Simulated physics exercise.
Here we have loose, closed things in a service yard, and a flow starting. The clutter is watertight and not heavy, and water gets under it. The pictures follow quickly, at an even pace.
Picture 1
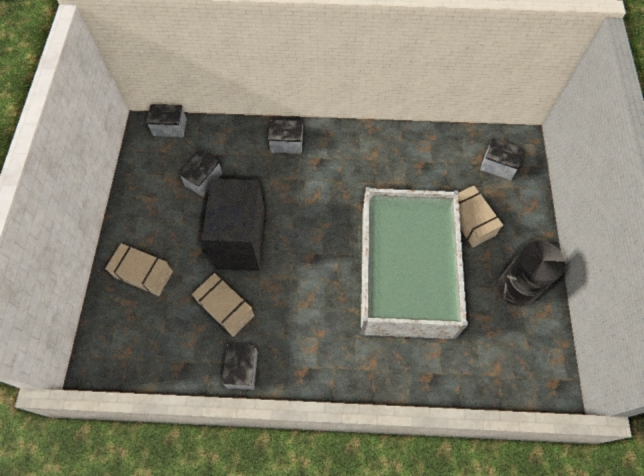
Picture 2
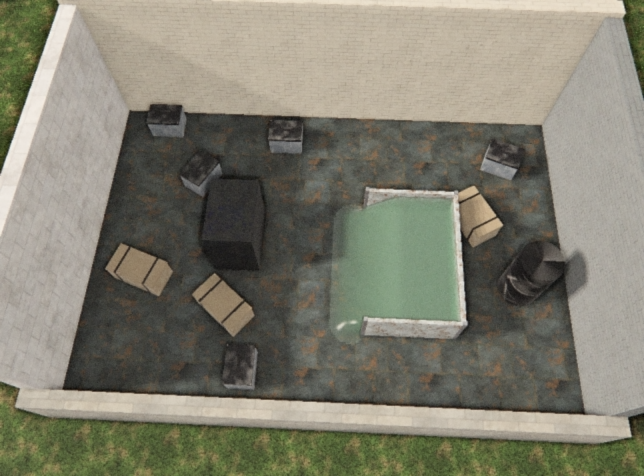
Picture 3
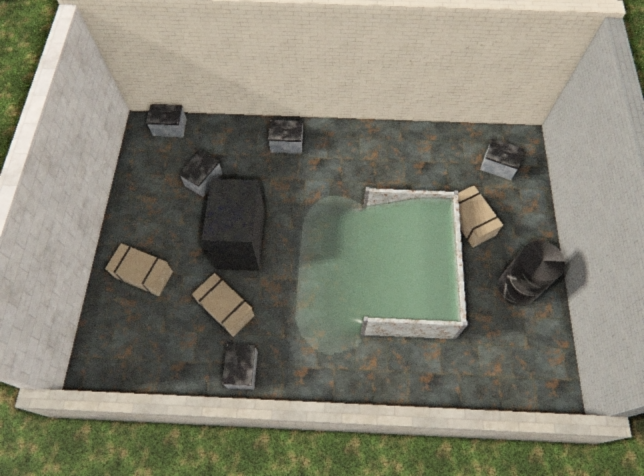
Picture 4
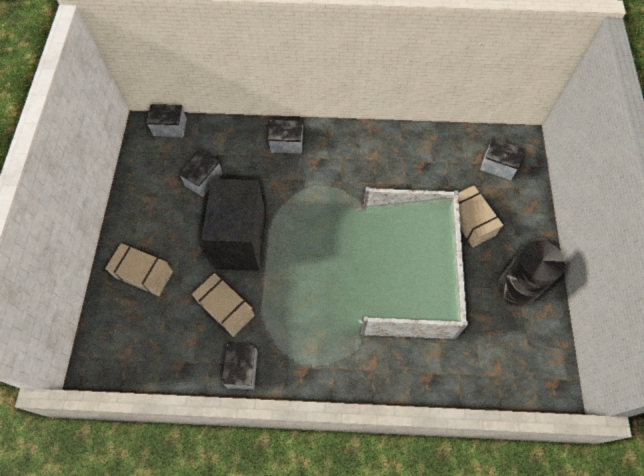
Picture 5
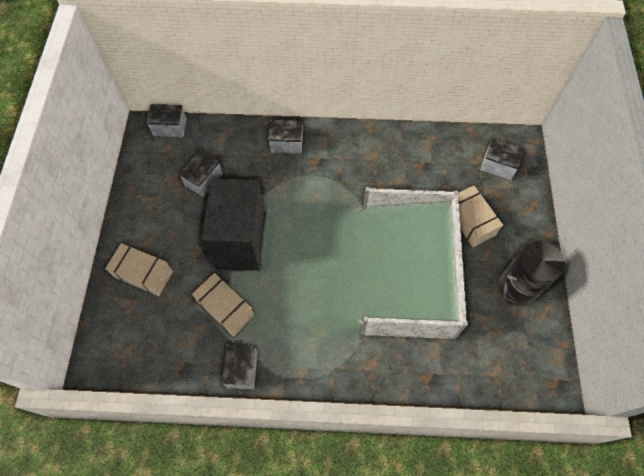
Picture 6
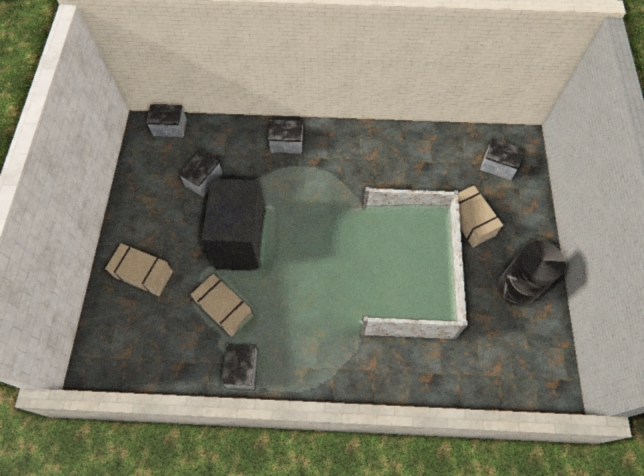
At first, green water sits inside a low white-walled basin in a walled yard scattered with dark and tan boxes. Then the basin's left side is open and the water spreads leftward across the floor in a widening rounded sheet, reaching the nearest boxes, none of which visibly moves.
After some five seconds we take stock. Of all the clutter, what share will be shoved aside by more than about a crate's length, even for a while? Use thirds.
It is two thirds or above.
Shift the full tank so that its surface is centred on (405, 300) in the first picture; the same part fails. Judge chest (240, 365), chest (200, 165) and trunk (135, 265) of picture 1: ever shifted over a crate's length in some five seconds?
In that order: That far or more, that far or more, yes.
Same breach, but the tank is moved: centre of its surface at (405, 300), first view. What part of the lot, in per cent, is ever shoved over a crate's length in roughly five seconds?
Near 50 in a hundred.
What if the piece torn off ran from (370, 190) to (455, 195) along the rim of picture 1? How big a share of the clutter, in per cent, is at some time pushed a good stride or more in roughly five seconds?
Close to 50 %.
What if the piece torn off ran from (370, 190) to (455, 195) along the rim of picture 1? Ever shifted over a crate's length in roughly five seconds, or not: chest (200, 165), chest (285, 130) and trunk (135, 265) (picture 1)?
As listed: Moved that far, moved that far, short of that.
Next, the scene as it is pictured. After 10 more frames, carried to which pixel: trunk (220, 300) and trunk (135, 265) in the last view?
Around (83, 360) and (109, 261).
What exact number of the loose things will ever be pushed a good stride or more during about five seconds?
It comes to 6.
A moment on, 0 of 8 are well off their spots; 0 afloat.
Next, 3 of 8 are well off their spots; 3 afloat.
Later, 5 of 8 are well off their spots; 4 afloat.
In the end, 6 of 8 are well off their spots, and 6 have been at some point; 5 afloat.
